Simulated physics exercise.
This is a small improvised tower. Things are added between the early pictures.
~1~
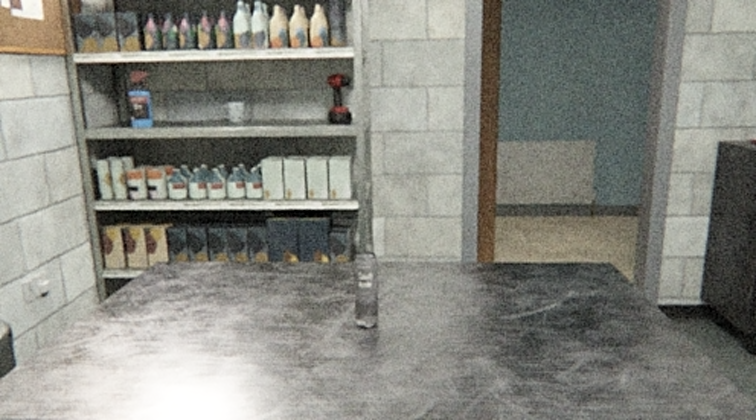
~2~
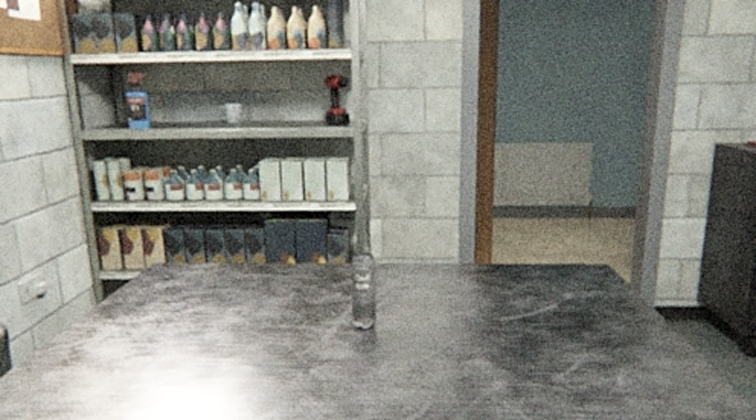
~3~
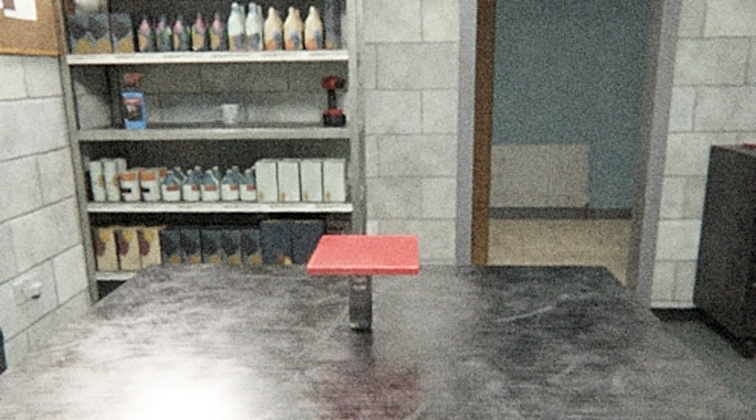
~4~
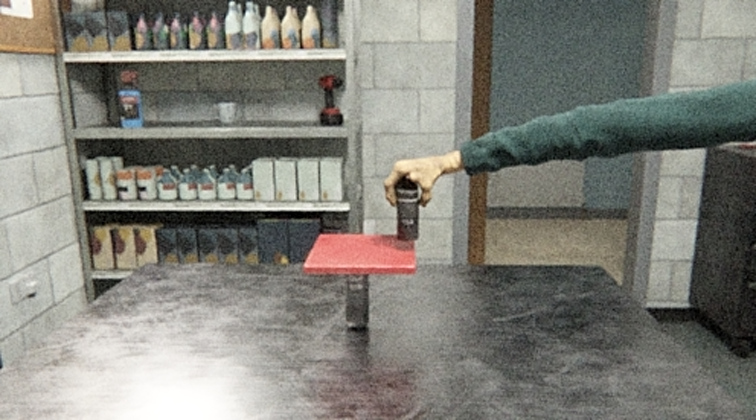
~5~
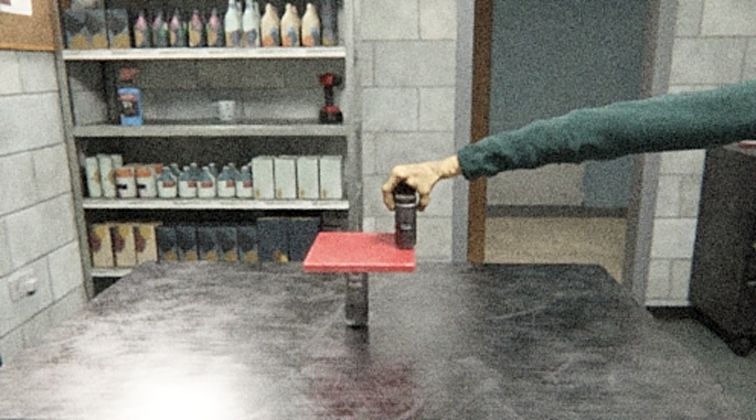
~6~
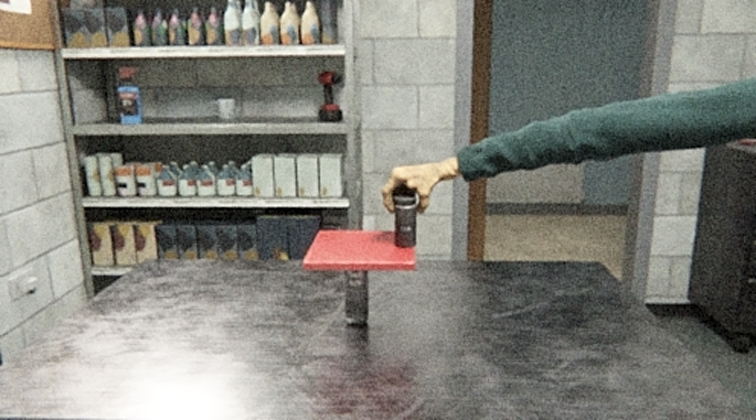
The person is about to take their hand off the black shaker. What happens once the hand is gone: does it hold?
In the end the stack comes apart.
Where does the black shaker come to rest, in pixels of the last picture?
Around (444, 313).
Then, 0.50 s later than the last frame, red lid and black shaker now fallen.
Then, 0.60 s later than the last frame, things are still on the move.
Then, 1.00 s later than the last frame, grey can now fallen.
When it is over, fallen, red lid, grey can and black shaker. End places, in pixels of the last picture, black shaker near (444, 313). The stack gives way.
